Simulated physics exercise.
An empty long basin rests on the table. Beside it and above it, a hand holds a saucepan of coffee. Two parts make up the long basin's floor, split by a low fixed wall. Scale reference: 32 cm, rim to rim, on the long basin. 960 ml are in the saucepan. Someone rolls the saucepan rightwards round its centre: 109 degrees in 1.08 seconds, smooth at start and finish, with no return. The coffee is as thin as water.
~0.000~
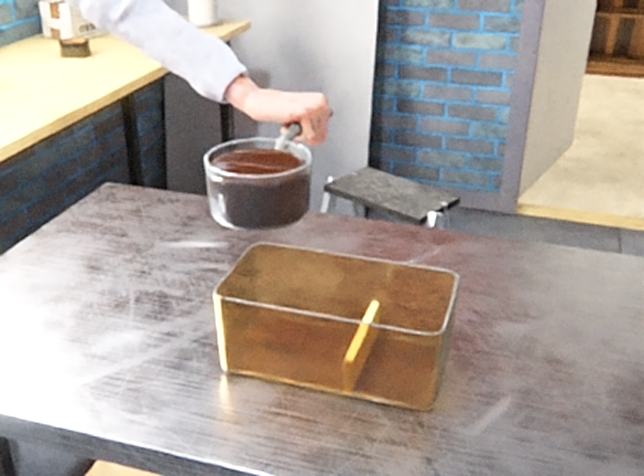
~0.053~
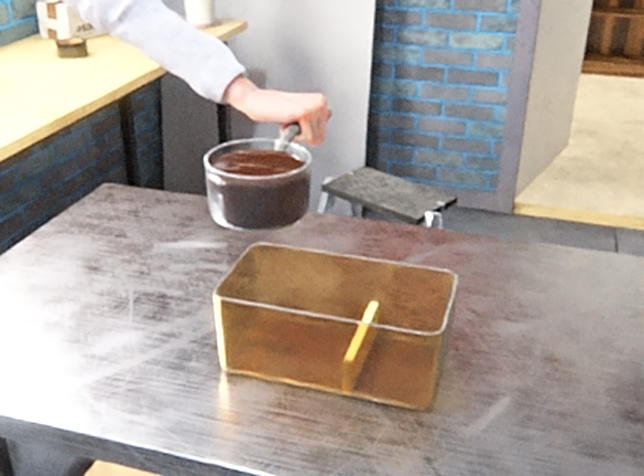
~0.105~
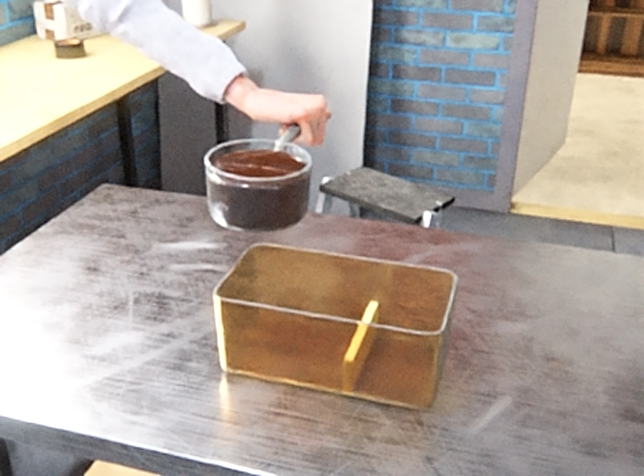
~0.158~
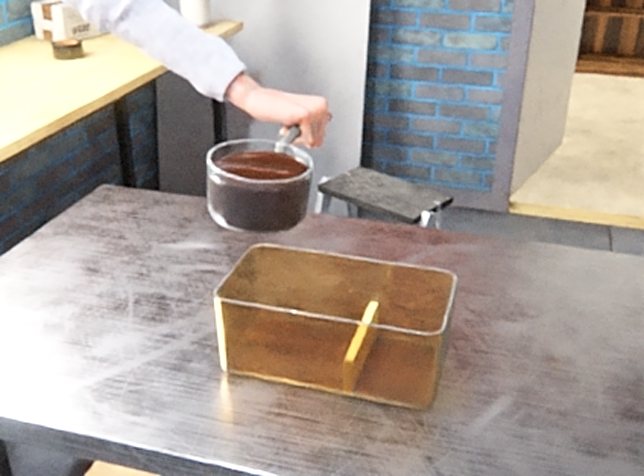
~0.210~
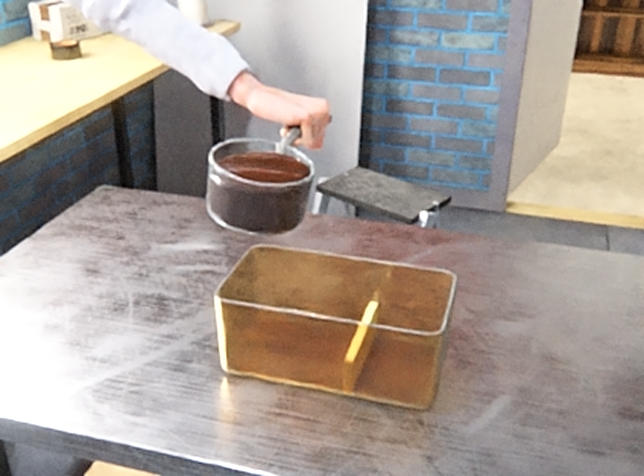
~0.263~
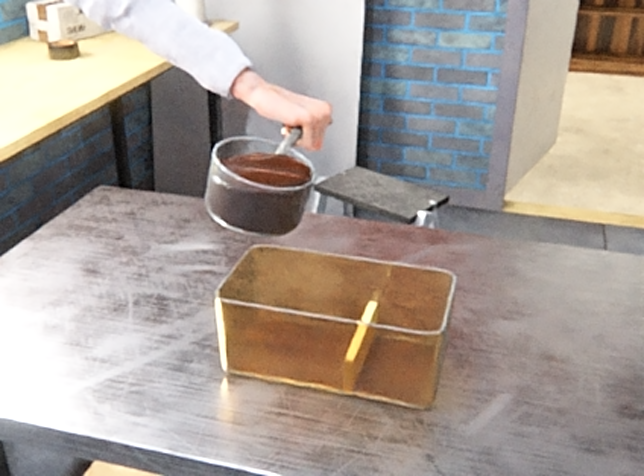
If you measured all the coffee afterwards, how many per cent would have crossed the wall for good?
Around 39 per cent would have crossed.
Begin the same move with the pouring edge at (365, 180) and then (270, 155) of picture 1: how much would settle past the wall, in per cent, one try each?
In order, 90 and 5 per cent.
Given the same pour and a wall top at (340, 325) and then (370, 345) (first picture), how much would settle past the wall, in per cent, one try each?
First try about 70 %, second try about 35 %.
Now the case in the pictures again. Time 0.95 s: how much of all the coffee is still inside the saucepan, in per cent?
I'd estimate some 8 per cent.
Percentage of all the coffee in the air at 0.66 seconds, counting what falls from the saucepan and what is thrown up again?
32 %.
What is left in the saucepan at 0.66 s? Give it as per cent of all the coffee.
Roughly 52 %.
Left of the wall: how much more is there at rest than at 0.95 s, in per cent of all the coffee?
Some 16 per cent.
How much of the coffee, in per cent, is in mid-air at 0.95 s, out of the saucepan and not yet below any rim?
About 8 per cent.
By 0.66 s the tilt is 73° and 51 per cent is still to pour, 8 is left of the wall and 9 right of it.
By 0.95 s the tilt is 105° and 8 per cent is still to pour, 45 is left of the wall and 38 right of it.
By 1.25 s the tilt is 109° and 0 per cent is still to pour, 60 is left of the wall and 39 right of it.
By 1.58 s the tilt is 109° and 0 per cent is still to pour, 61 is left of the wall and 39 right of it.
At rest 61 per cent lies left of the wall, 39 right of it and 1 outside.
